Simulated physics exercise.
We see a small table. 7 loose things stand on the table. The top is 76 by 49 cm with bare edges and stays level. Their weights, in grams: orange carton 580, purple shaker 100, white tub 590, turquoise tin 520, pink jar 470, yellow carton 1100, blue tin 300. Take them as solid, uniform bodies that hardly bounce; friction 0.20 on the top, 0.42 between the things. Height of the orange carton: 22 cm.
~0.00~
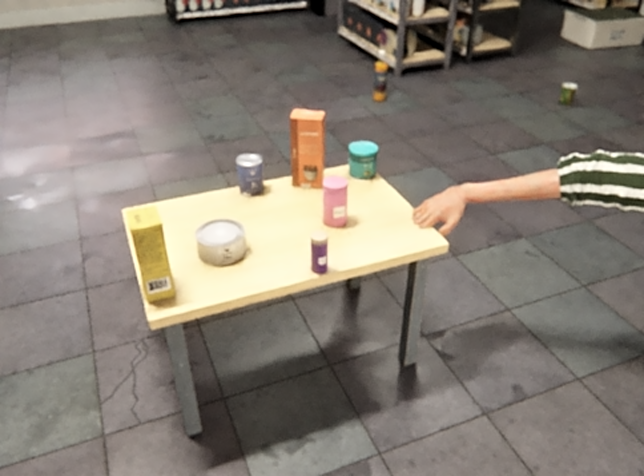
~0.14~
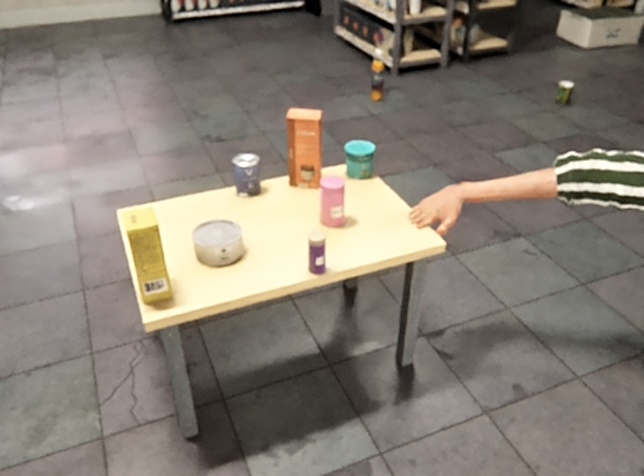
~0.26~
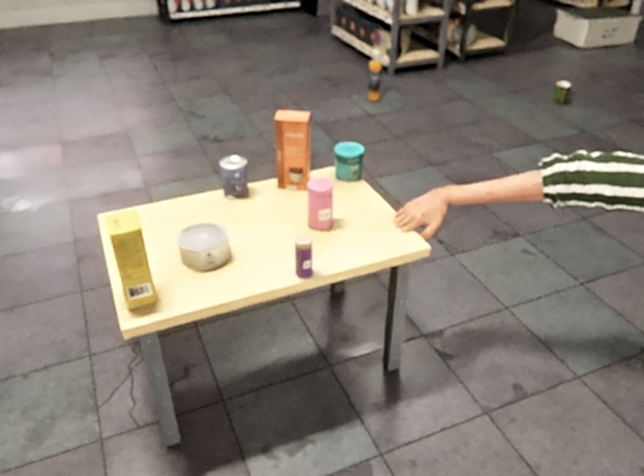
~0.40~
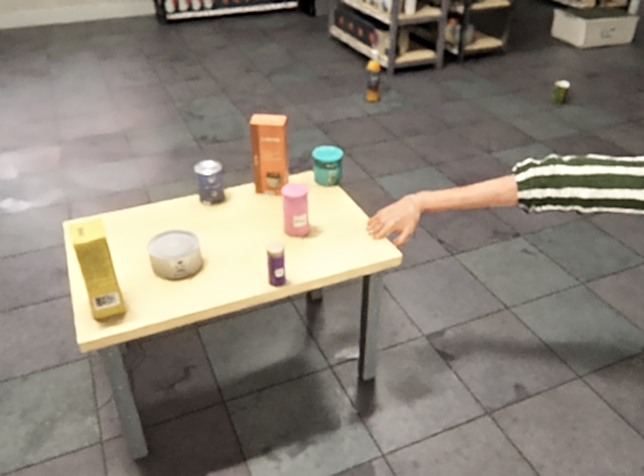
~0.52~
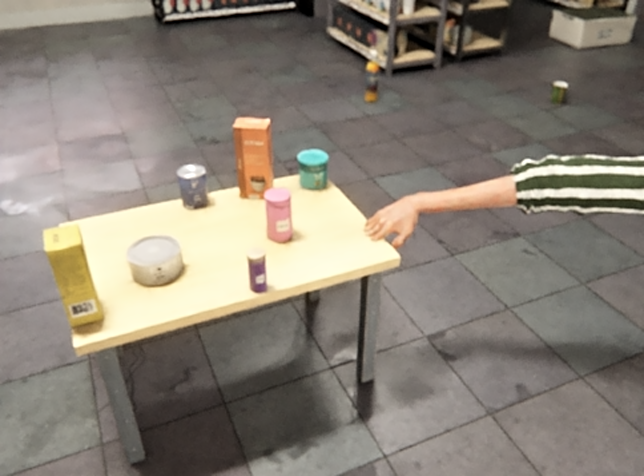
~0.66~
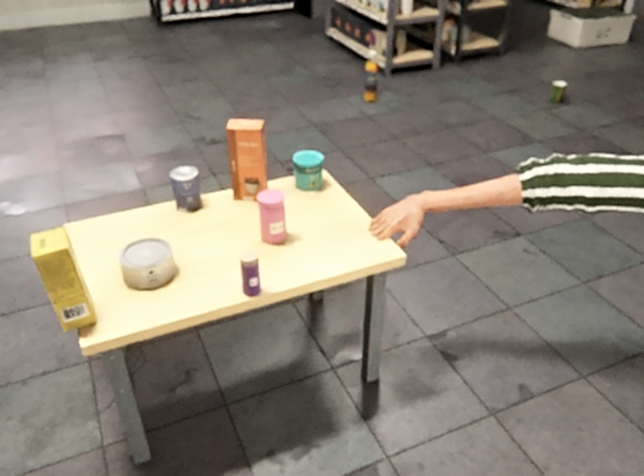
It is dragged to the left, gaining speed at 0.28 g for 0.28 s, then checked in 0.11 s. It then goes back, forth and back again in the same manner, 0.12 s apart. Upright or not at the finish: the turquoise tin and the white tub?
The turquoise tin stays upright and the white tub stays upright.
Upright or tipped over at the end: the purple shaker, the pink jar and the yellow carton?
The purple shaker stays upright; the pink jar keeps standing; the yellow carton falls over.
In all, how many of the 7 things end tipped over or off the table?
1 of them.
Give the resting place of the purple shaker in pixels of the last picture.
At about (285, 264).
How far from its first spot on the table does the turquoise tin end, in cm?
Some 6 cm.
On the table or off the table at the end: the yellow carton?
The yellow carton finishes off the table.
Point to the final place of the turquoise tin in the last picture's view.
Around (346, 164).
By 0.86 s, table along by 4 cm; yellow carton now off the table; white tub 10 cm from its spot near (164, 259); turquoise tin 9 cm from its spot near (324, 169).
By 1.16 s, table along by 1 cm; white tub 7 cm from its spot near (192, 252); turquoise tin 4 cm from its spot near (347, 164); pink jar 8 cm from its spot.
By 1.56 s, table along by 15 cm; white tub 6 cm from its spot near (136, 266); turquoise tin 2 cm from its spot near (310, 172); pink jar 8 cm from its spot.
By 1.86 s, table along by 6 cm; white tub 13 cm from its spot near (147, 263); turquoise tin 9 cm from its spot near (319, 170); pink jar 16 cm from its spot.
When it is over (2.7 s), off the table and tipped over, yellow carton; not toppled but over 5 cm from the start, orange carton, purple shaker, white tub, turquoise tin, pink jar and blue tin. In the last view, turquoise tin near (346, 164), white tub near (183, 254).
